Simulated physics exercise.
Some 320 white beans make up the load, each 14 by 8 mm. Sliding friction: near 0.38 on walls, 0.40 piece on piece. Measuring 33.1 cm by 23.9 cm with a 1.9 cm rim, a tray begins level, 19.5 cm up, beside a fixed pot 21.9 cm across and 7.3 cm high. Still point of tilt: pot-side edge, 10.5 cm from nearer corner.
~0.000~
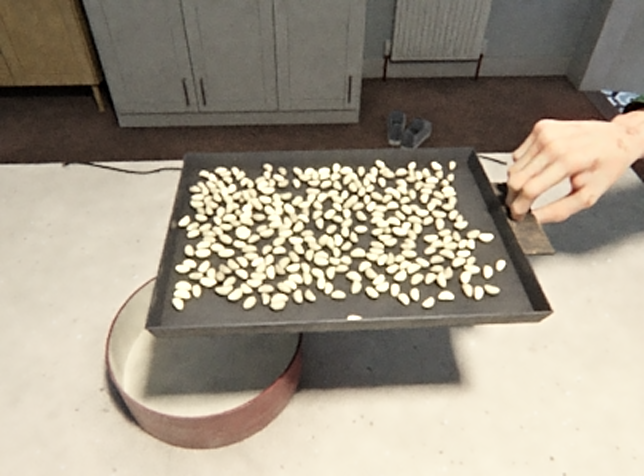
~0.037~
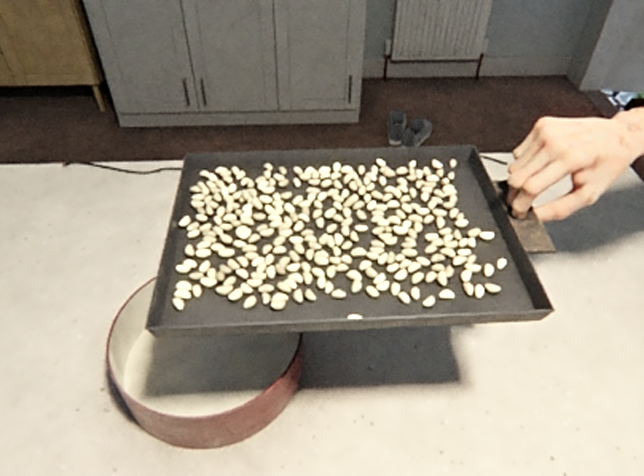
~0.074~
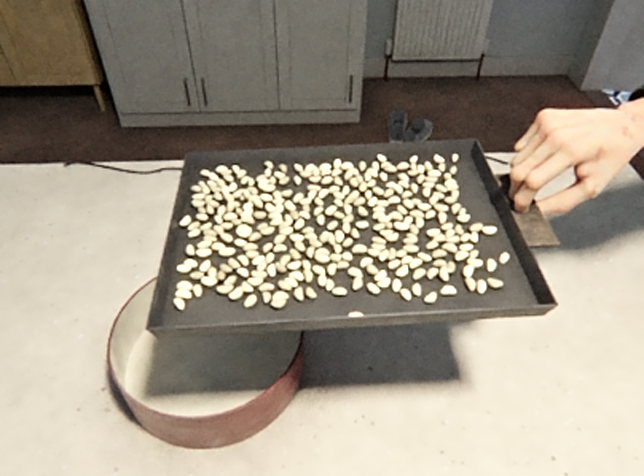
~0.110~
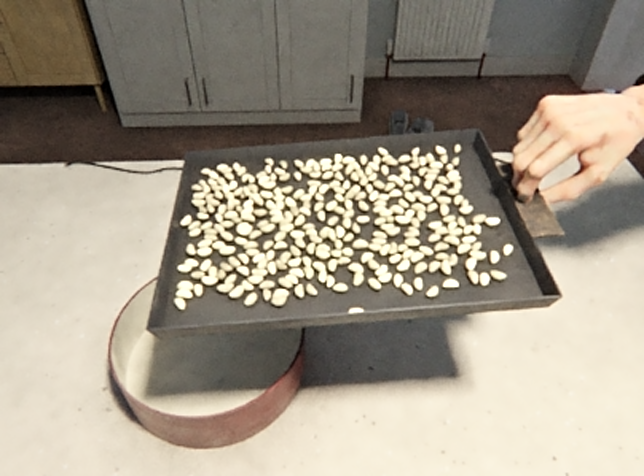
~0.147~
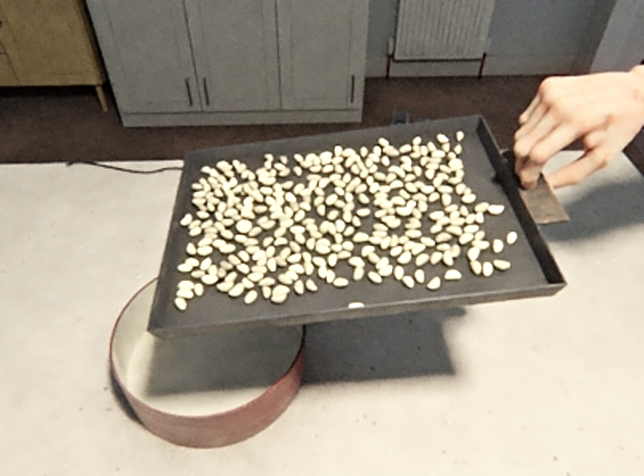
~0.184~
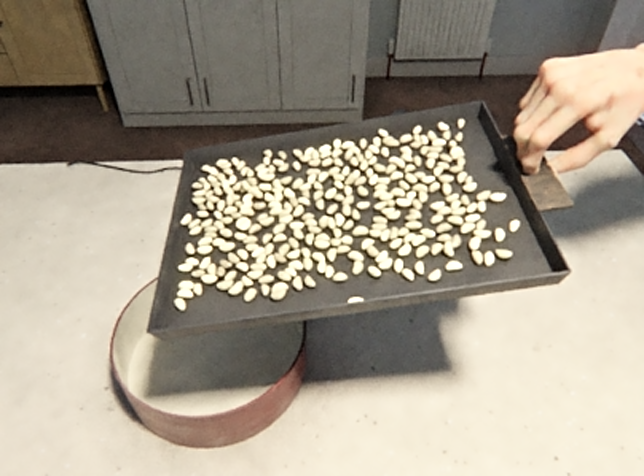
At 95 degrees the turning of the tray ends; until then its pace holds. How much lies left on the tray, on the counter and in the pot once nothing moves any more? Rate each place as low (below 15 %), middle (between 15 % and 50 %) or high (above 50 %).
Ratings: Tray low; counter middle; pot high.
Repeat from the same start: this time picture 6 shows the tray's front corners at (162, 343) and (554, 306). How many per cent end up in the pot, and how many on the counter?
Split: Pot = 55, counter = 45.
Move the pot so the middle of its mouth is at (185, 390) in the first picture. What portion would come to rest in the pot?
Share in pot at that spot: Some 70 in a hundred.
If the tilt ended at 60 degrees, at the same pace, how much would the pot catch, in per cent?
I'd put it at close to 25 per cent.
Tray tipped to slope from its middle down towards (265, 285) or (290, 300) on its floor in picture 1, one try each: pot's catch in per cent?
Near 60 and 65 percent, in that order.
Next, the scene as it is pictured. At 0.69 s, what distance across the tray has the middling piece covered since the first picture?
By then it sits near 9 cm from where it began.
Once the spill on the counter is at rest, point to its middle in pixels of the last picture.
Spill centre at rest: About (58, 455).
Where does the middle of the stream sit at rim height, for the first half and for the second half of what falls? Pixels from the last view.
Early half: About (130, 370); late half: (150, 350).
After 0.69 s, tilt 51 degrees; the tray holds 100 %, the pot 0 %.
Then, at 1.02 s, tilt 77 degrees; the tray holds 45 %, the pot 15 %.
After 1.45 s, tilt 95 degrees; the tray holds 0 %, the pot 55 %.
In the end, at 2.8 s, tray 0 %, counter 35 %, pot 60 %.
